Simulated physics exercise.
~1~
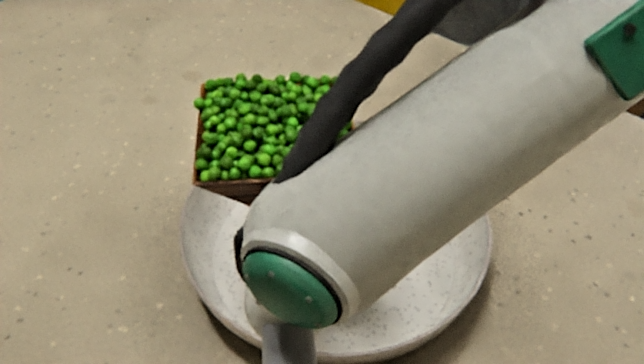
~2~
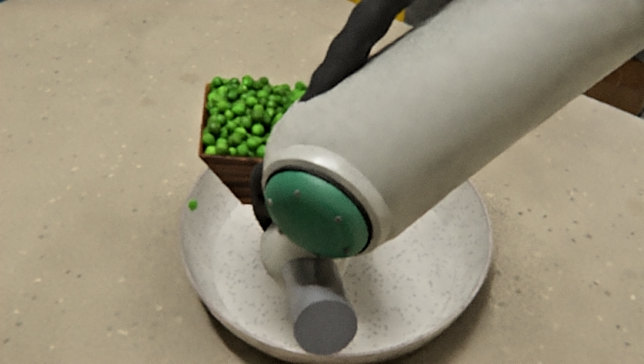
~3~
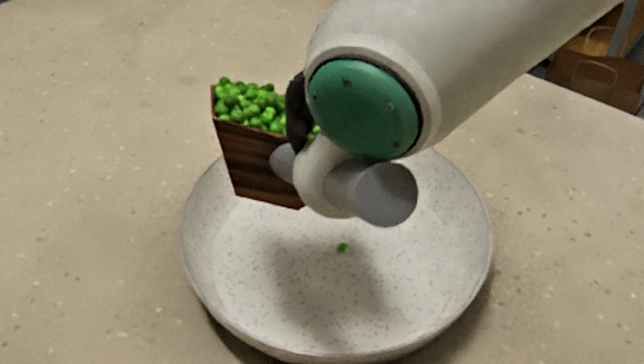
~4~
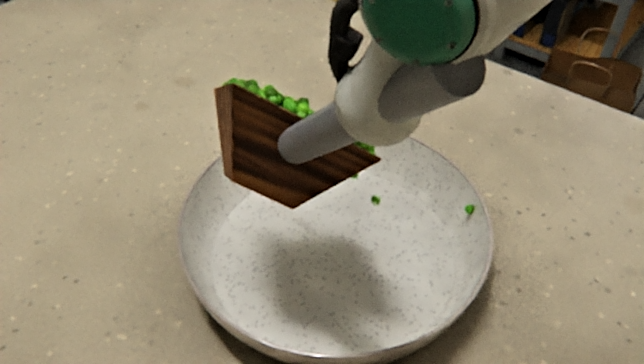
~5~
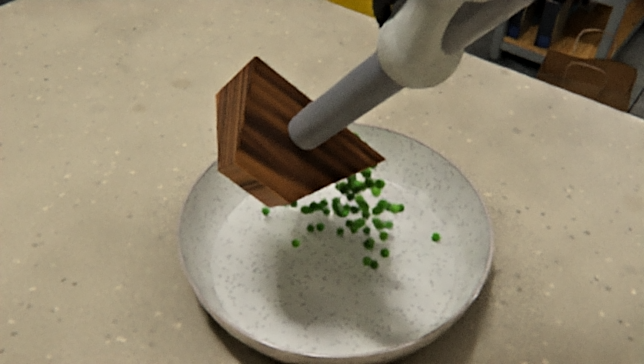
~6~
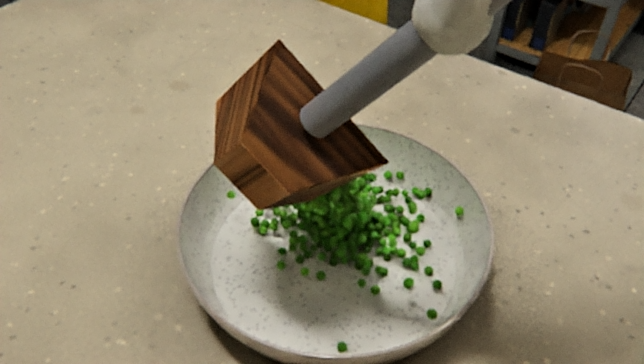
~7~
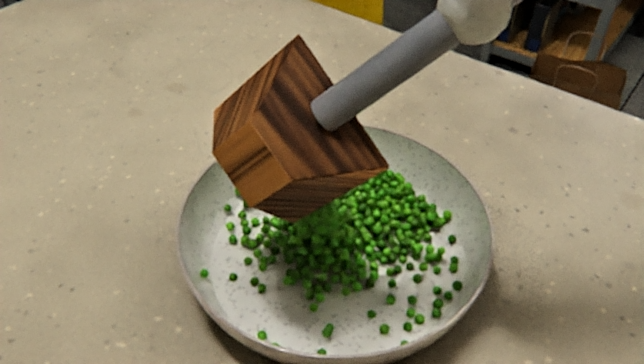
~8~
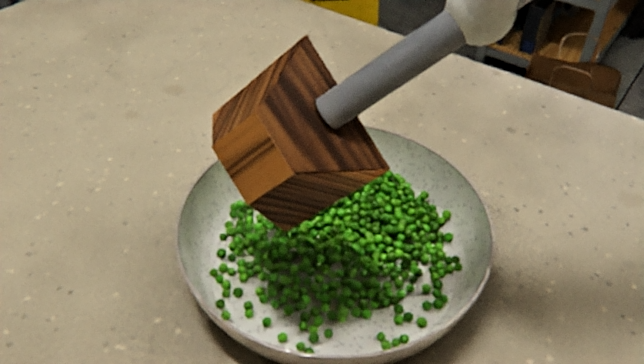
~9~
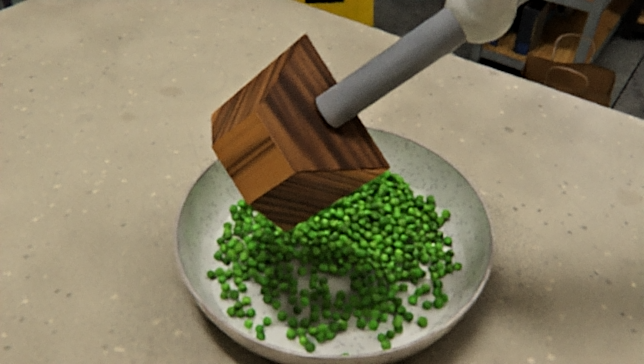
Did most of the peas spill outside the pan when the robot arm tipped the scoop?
No, the peas poured into the pan and ended up in a big heap there, under the overturned scoop.
On a speckled countertop, a robot arm steadily tipped a wooden scoop of green peas over a wide, pale pan; a few dropped first, then the rest poured out, and the scoop ended held upside down above a big heap of peas.
